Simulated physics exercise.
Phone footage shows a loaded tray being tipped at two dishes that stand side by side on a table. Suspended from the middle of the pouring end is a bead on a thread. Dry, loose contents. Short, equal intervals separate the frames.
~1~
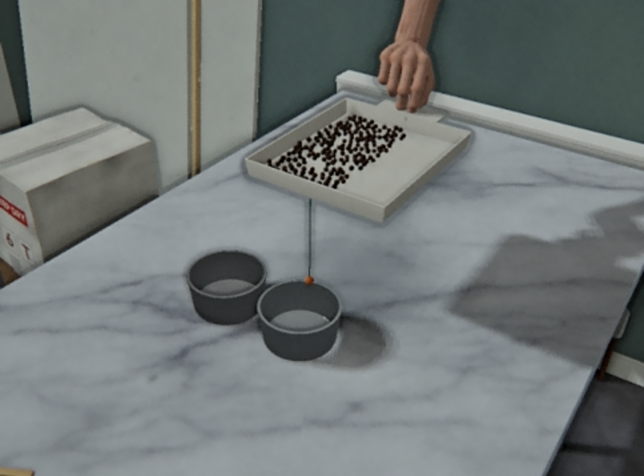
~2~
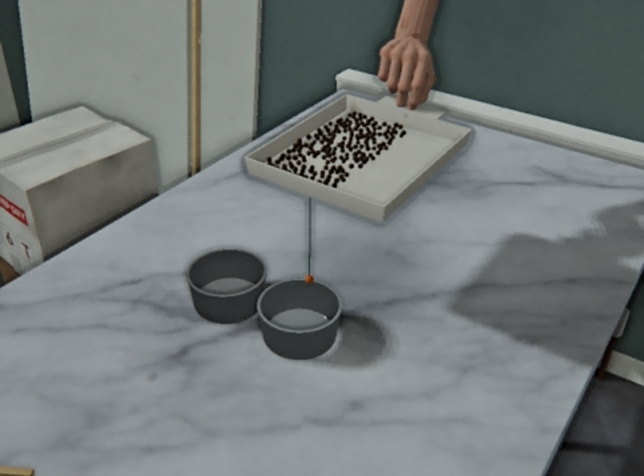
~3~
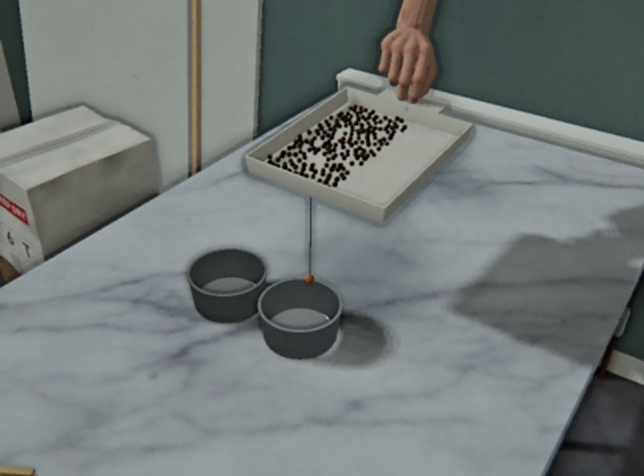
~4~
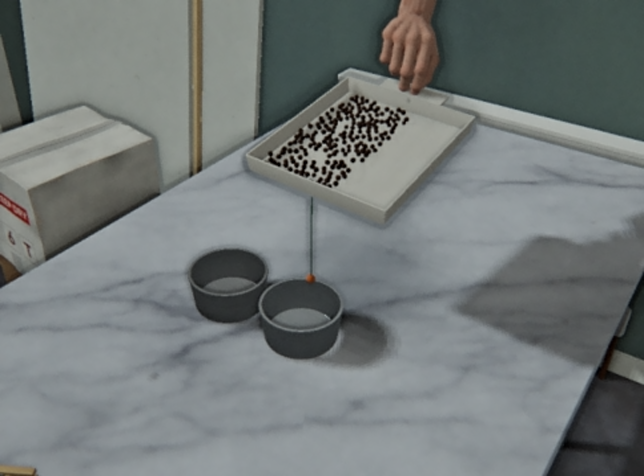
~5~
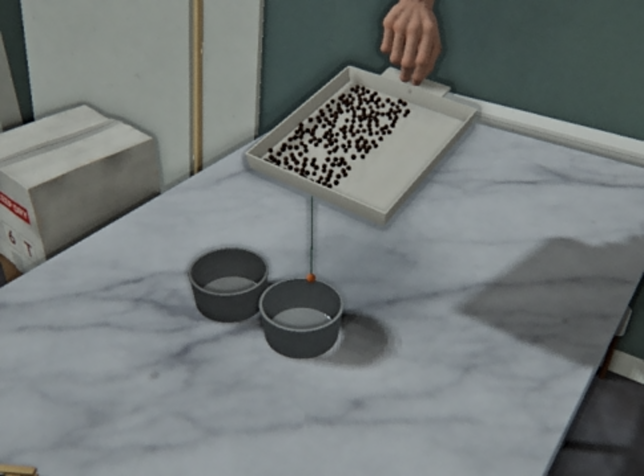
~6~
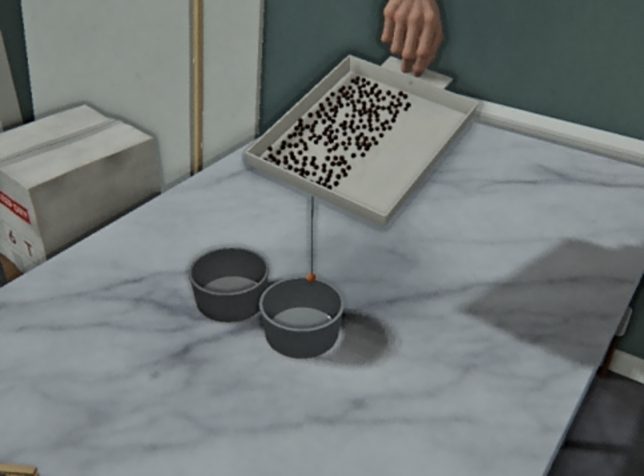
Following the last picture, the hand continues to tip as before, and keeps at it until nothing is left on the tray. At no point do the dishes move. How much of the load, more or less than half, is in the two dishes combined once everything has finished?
The dishes will keep a minor share of it.
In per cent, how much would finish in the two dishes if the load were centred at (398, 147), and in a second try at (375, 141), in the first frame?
It's 0 percent the first time and 10 percent the second.
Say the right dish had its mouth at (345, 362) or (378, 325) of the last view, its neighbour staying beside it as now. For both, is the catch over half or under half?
First try: A minority; second try: A majority.
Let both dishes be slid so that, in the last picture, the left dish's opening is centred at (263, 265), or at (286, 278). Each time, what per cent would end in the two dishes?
30 per cent the first time, 90 per cent the second time.
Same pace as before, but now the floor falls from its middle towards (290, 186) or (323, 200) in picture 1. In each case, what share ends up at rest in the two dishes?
Well, 90 percent for one and then 40 percent for the other.
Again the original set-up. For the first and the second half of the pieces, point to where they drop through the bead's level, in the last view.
(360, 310) for the early half, (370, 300) for the late half.
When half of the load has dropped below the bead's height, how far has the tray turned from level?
Tilt: Around 110 degrees.
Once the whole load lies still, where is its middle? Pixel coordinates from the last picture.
Roughly at pixel (376, 370).
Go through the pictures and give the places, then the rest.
In the first frame, corners of the pouring end (249, 159) and (383, 205), level; middle of the load (342, 149), allspice berries; left dish (202, 305); right dish (276, 340); bead on its thread (310, 280).
In the second frame, corners of the pouring end (248, 157) and (383, 205), level; middle of the load (342, 147).
In the third frame, corners of the pouring end (249, 156) and (383, 206), tipped barely, lowest at the right corner; middle of the load (343, 143).
In the fourth frame, corners of the pouring end (249, 154) and (384, 208), tipped a little, lowest at the right corner; middle of the load (344, 137).
In the fifth frame, corners of the pouring end (249, 153) and (384, 211), tipped a little, lowest at the right corner; middle of the load (344, 132).
In the sixth frame, corners of the pouring end (249, 152) and (384, 213), tipped clearly, lowest at the right corner; middle of the load (345, 128); left dish (205, 302); right dish (278, 337).
Just after the last frame, tray tipped steeply; almost all on the tray; just a few outside both; just a few in the air.
A moment on, tray tipped right over; the larger part on the tray; about a tenth outside both; just a few in the air.
Further on, tray tipped past a quarter turn; about a tenth in the right dish; the larger part outside both.
When it is over, tray tipped past a quarter turn; about a tenth in the right dish; not one in the left dish; the larger part outside both.
